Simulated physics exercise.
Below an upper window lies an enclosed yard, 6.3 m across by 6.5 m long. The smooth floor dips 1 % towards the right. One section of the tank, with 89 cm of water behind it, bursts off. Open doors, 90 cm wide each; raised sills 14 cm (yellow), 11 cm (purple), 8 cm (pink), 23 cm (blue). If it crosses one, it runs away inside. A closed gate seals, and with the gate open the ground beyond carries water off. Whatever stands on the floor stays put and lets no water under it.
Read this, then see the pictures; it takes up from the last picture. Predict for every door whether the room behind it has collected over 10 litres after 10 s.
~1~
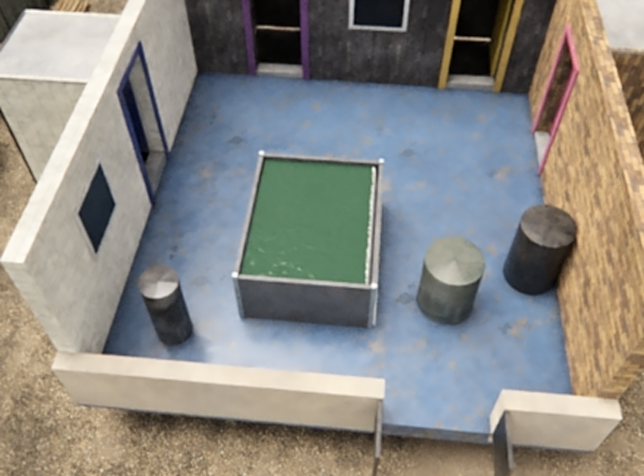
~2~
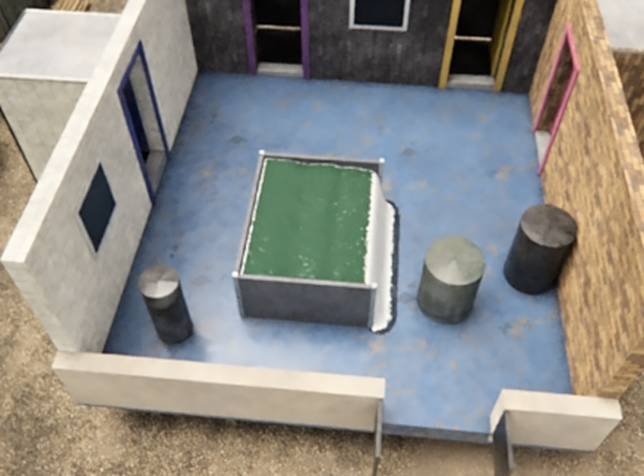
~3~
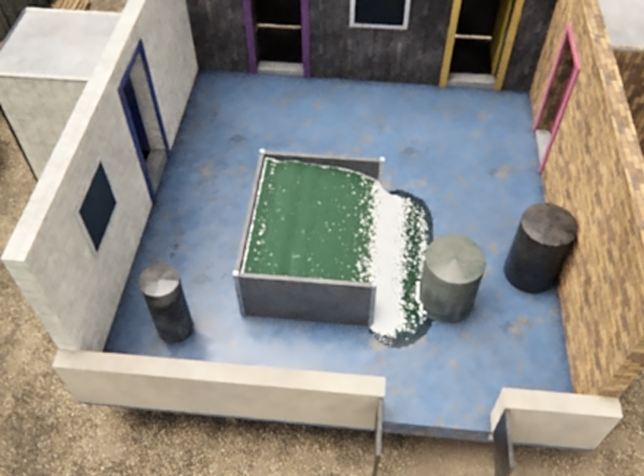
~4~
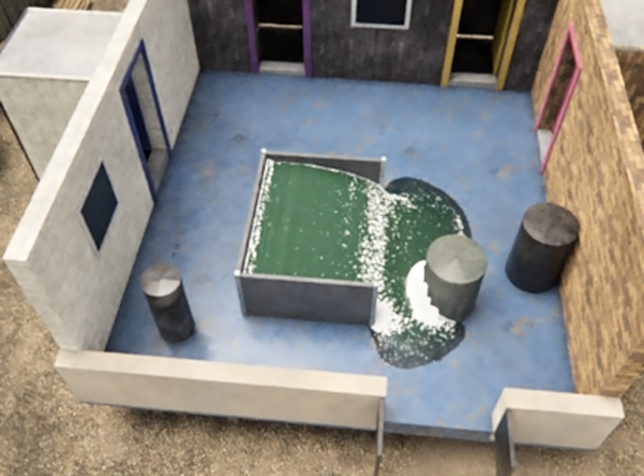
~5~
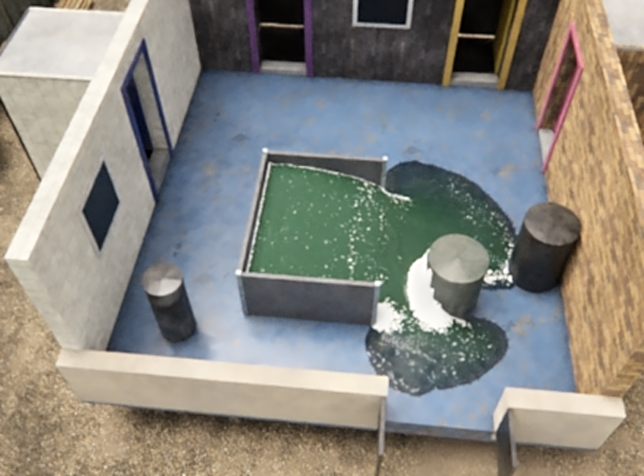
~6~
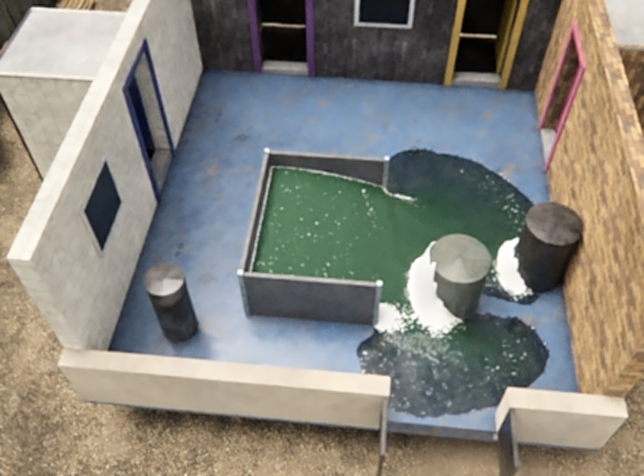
Yellow door: Outstrips the figure; purple door: Lags behind the figure; pink door: Outstrips the figure; blue door: Lags behind the figure.
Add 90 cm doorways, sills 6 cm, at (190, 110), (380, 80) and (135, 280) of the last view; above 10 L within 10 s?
In turn: Beyond it, beyond it, short of it.
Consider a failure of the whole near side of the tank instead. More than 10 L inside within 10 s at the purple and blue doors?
The purple door comes out more than that and the blue door less than that.
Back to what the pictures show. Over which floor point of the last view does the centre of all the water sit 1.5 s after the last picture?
The water's centre is around (444, 237).
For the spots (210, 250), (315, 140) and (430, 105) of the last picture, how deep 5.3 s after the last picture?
0, 3 and 10 cm, respectively.
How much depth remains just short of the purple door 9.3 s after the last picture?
6.5 cm.
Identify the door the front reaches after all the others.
Last: Blue.
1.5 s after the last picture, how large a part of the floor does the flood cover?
Around 40 per cent.
Then, 0.7 s after the last picture water covers 35 % of the floor and is deepest (60 cm) near (542, 215); yellow door not reached, purple door not reached, pink door 18 cm at the sill, 1 L in, blue door not reached.
Then, 1.5 s after the last picture water covers 40 % of the floor and is deepest (55 cm) near (526, 90); yellow door 16 cm at the sill, 6 L in, purple door not reached, pink door 21 cm at the sill, 39 L in, blue door not reached.
Then, 2.8 s after the last picture water covers 50 % of the floor and is deepest (34 cm) near (529, 116); yellow door 29 cm at the sill, 116 L in, purple door 2 cm at the sill, 0 L in, pink door 14 cm at the sill, 92 L in, blue door not reached.
Then, 5.3 s after the last picture water covers 85 % of the floor and is deepest (15 cm) near (532, 137); yellow door 14 cm at the sill, 191 L in, purple door 4 cm at the sill, 0 L in, pink door 15 cm at the sill, 142 L in, blue door 7 cm at the sill, 0 L in.
Then, 9.3 s after the last picture water covers 100 % of the floor and is deepest (10 cm) near (210, 373); yellow door 9 cm at the sill, 192 L in, purple door 7 cm at the sill, 0 L in, pink door 9 cm at the sill, 182 L in, blue door 6 cm at the sill, 0 L in.
